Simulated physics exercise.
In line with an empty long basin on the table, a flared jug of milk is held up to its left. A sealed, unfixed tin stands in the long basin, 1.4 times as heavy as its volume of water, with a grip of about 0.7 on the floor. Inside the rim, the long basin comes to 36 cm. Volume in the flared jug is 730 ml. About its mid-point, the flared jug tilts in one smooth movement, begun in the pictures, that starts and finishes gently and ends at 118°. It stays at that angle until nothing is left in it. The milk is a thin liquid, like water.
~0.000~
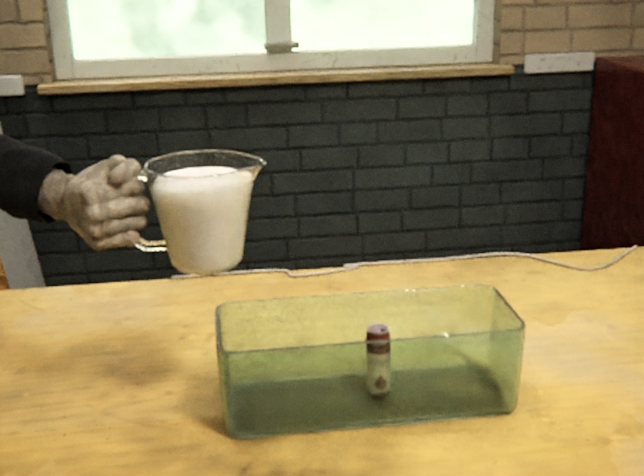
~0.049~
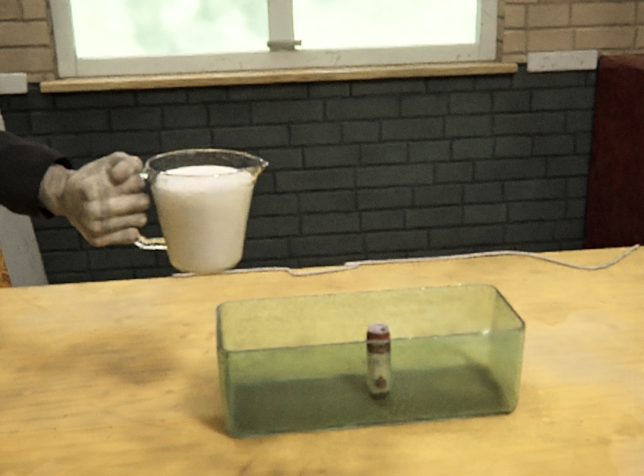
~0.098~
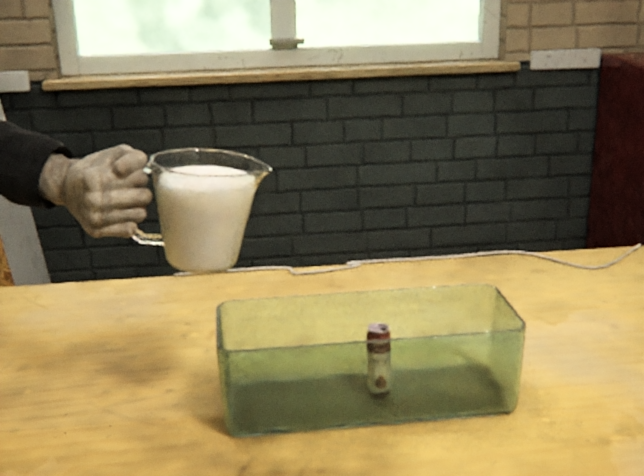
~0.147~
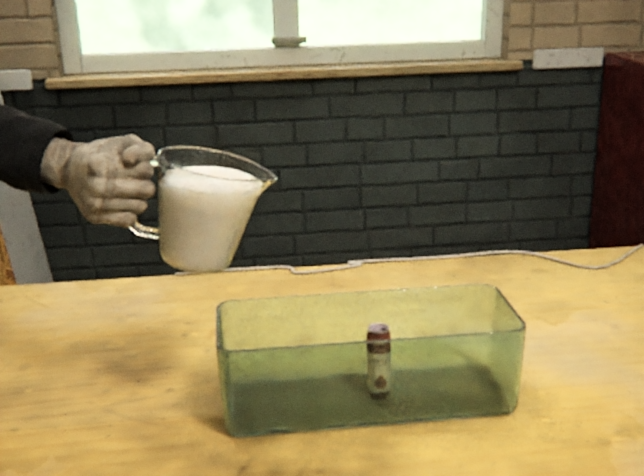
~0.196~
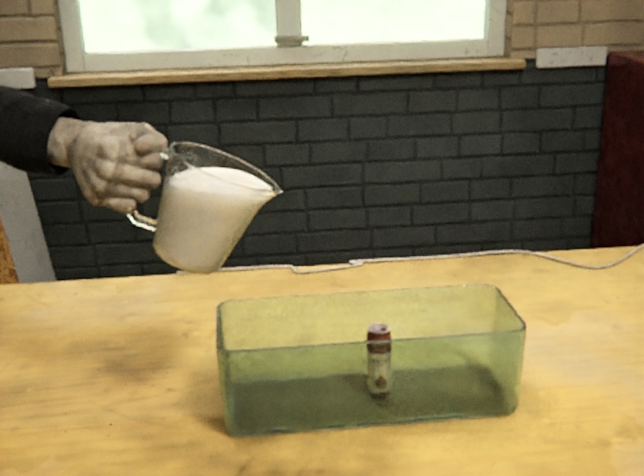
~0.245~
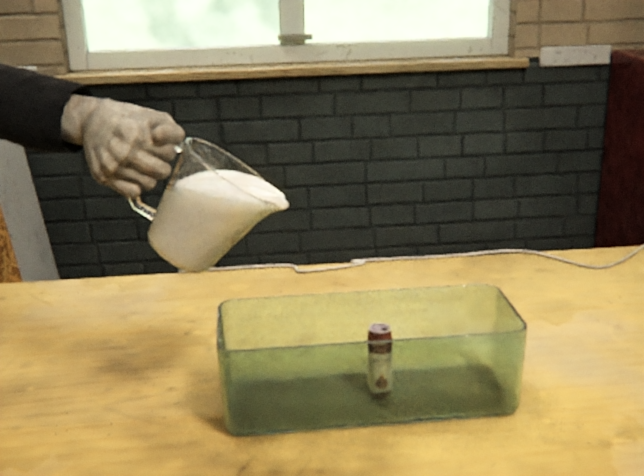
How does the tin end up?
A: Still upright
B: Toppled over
A, still upright.
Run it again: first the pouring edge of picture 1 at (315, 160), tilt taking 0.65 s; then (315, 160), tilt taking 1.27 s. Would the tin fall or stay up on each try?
In the first try it comes down; in the second it comes down.
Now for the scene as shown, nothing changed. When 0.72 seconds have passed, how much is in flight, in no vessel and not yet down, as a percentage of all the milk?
About 5 percent.
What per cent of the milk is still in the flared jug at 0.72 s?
2 in a hundred, give or take.
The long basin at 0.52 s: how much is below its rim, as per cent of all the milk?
38 %, roughly.
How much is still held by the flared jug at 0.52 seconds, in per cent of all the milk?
Near 36 in a hundred.
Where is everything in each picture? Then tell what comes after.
In the first picture, tilt 0°; pouring edge (266, 162); surface from (152, 181) to (252, 175); the long basin's rim runs from (217, 328) to (509, 307); the tin's top is at (378, 332).
In the second picture, tilt 2°; pouring edge (268, 163); surface from (153, 179) to (253, 175).
In the third picture, tilt 7°; pouring edge (272, 168); surface from (156, 177) to (256, 177).
In the fourth picture, tilt 14°; pouring edge (277, 177); surface from (161, 175) to (262, 181).
In the fifth picture, tilt 25°; pouring edge (283, 190); surface from (166, 181) to (272, 184).
In the sixth picture, tilt 37°; pouring edge (286, 206); surface from (166, 195) to (277, 195); 2 per cent is over the edge.
Then, 0.52 s in, the tilt is 106° and 35 per cent is still to pour; the tin stands where it began.
Then, 0.72 s in, the tilt is 118° and 2 per cent is still to pour; the tin stands where it began.
Then, 0.92 s in, the tilt is 118° and 0 per cent is still to pour; the tin stands where it began.
Then, 1.15 s in, the tilt is 118° and 0 per cent is still to pour; the tin stands where it began.
Finally, the tin stands where it began.
